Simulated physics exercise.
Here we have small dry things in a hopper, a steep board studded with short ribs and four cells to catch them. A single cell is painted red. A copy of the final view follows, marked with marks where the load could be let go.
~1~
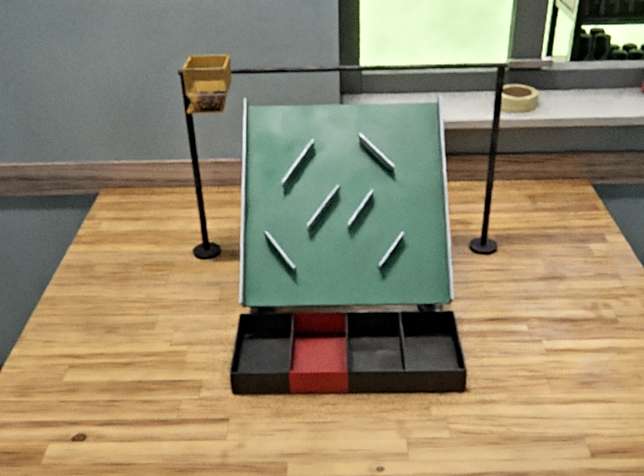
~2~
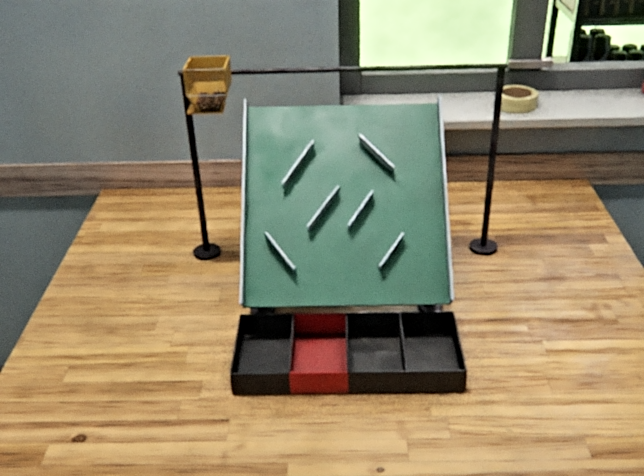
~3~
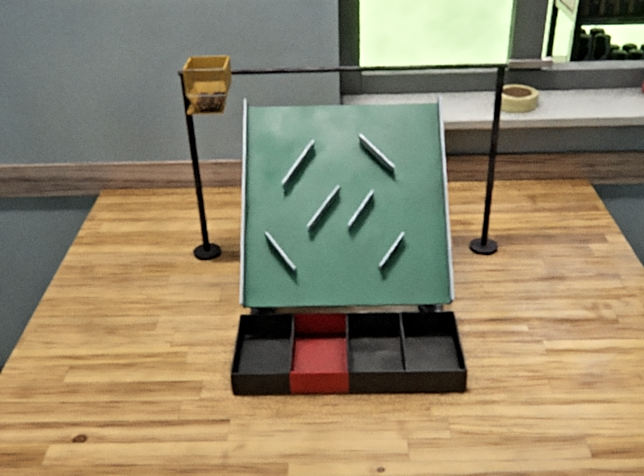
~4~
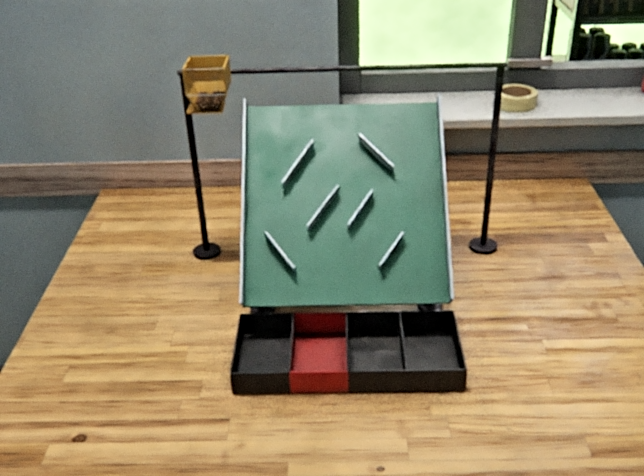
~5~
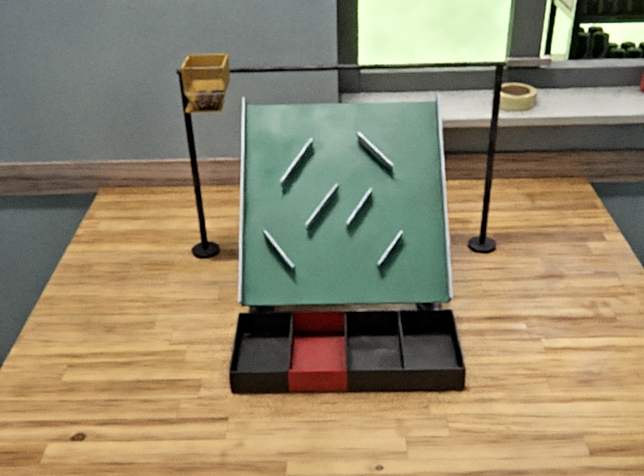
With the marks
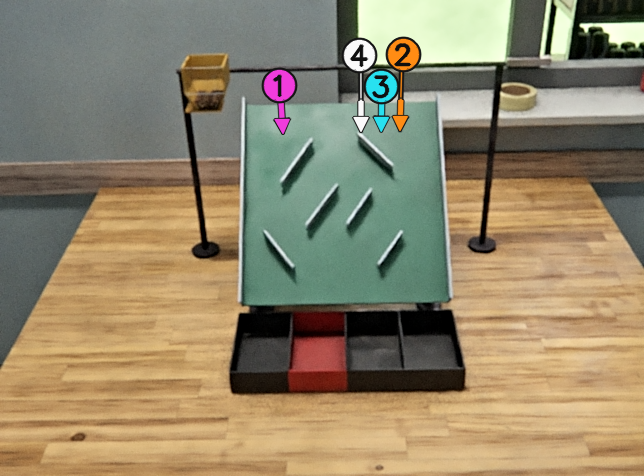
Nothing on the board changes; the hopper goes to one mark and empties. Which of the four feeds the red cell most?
The answer is mark 4.
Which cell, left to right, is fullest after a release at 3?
The fourth from the left.
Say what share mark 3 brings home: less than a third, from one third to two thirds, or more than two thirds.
Less than a third.
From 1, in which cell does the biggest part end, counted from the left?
The first from the left.
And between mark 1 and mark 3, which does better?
It is 1.
On the marked copy, mark 1 meets the board at (282, 128); mark 2 meets the board at (400, 125); mark 3 meets the board at (381, 126); mark 4 meets the board at (361, 126).
With 1, a small part in the red cell, most in other cells, a stray few outside the box.
With 2, a stray few in the red cell, most in other cells, a small part outside the box.
With 3, none in the red cell, most in other cells, a small part outside the box.
With 4, about a third in the red cell, about two thirds in other cells, a stray few outside the box.
